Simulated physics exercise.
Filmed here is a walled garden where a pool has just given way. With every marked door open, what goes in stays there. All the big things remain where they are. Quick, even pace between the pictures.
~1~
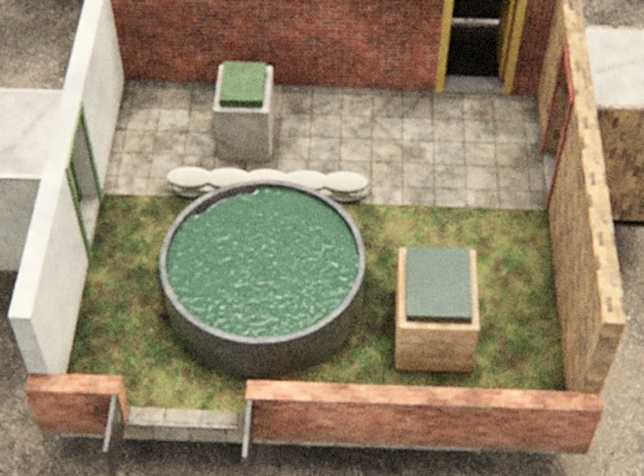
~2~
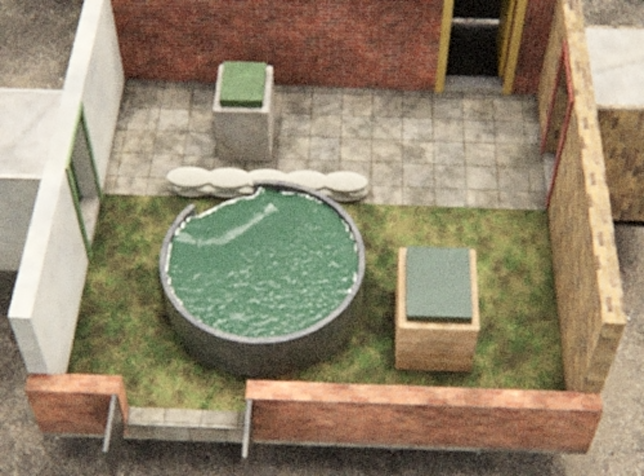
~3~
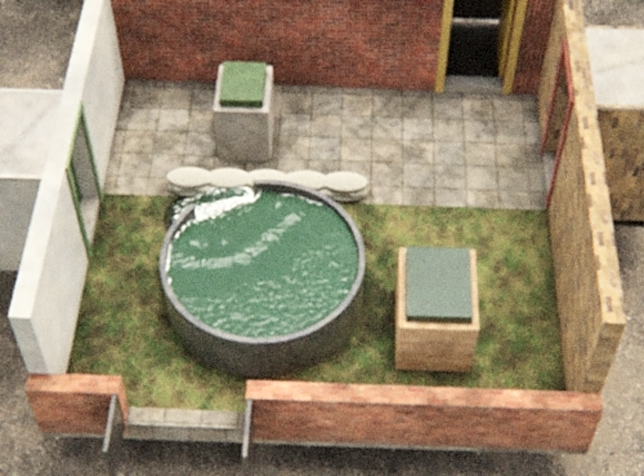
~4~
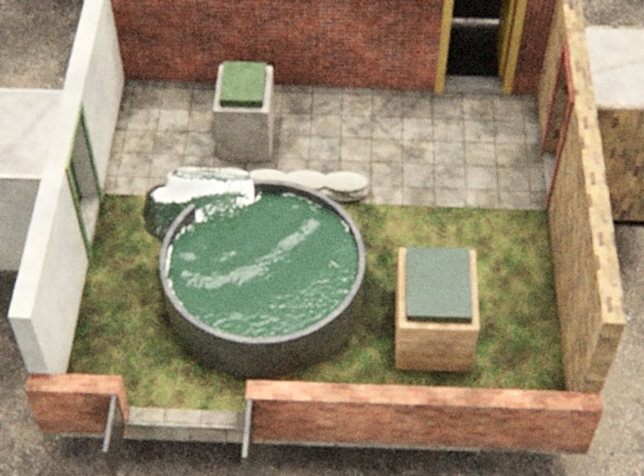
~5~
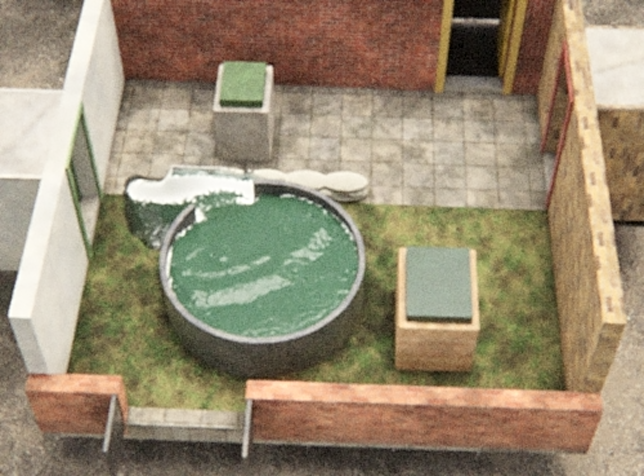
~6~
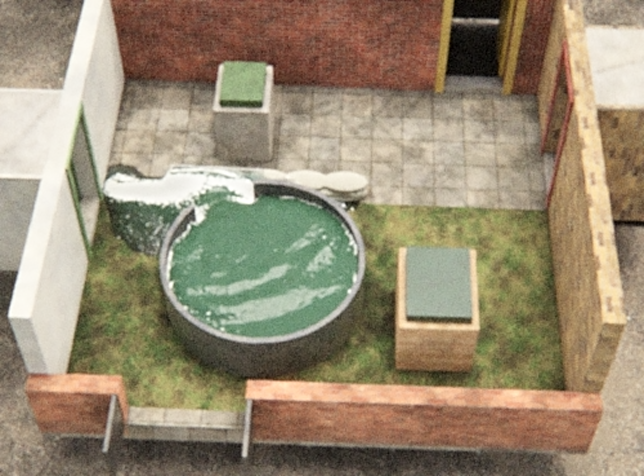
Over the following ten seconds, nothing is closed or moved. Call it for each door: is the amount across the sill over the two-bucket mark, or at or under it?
My call: The yellow door at or under the mark, the red door over the mark, the green door over the mark.
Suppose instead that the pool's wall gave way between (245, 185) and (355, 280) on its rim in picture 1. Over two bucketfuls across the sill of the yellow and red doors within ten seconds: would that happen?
The yellow door ends up above; the red door ends up above.
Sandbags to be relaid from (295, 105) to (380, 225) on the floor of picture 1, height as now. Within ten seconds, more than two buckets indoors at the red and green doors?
Looks like red door crosses it and green door stays short of it.
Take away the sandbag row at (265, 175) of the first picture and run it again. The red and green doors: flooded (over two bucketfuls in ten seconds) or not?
As I see it, the red door crosses the line; as for the green door, it doesn't reach it.
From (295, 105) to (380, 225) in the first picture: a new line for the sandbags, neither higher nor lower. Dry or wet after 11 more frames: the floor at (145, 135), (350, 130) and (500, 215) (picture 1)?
Going point by point, I'd say waterlogged, then left untouched, then left untouched.
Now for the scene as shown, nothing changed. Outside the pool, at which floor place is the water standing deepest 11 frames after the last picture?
I'd go with (217, 205) as the deepest place.
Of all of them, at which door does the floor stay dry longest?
It's the yellow door.
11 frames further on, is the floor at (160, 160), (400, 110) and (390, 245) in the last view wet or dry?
Lab note, in the order given: Wet through, unwetted, wet through.
A moment on, water covers 25 % of the floor; the yellow door not reached, the red door not reached, the green door over two buckets in.
Next, water covers 40 % of the floor; the yellow door not reached, the red door not reached, the green door far over two buckets in.
Then, water covers 70 % of the floor; the yellow door not reached, the red door wet at the sill, nothing in, the green door far over two buckets in.
Later, water covers 85 % of the floor; the yellow door wet at the sill, nothing in, the red door under two buckets in, the green door far over two buckets in.
In the end, water covers 95 % of the floor; the yellow door wet at the sill, nothing in, the red door over two buckets in, the green door far over two buckets in.
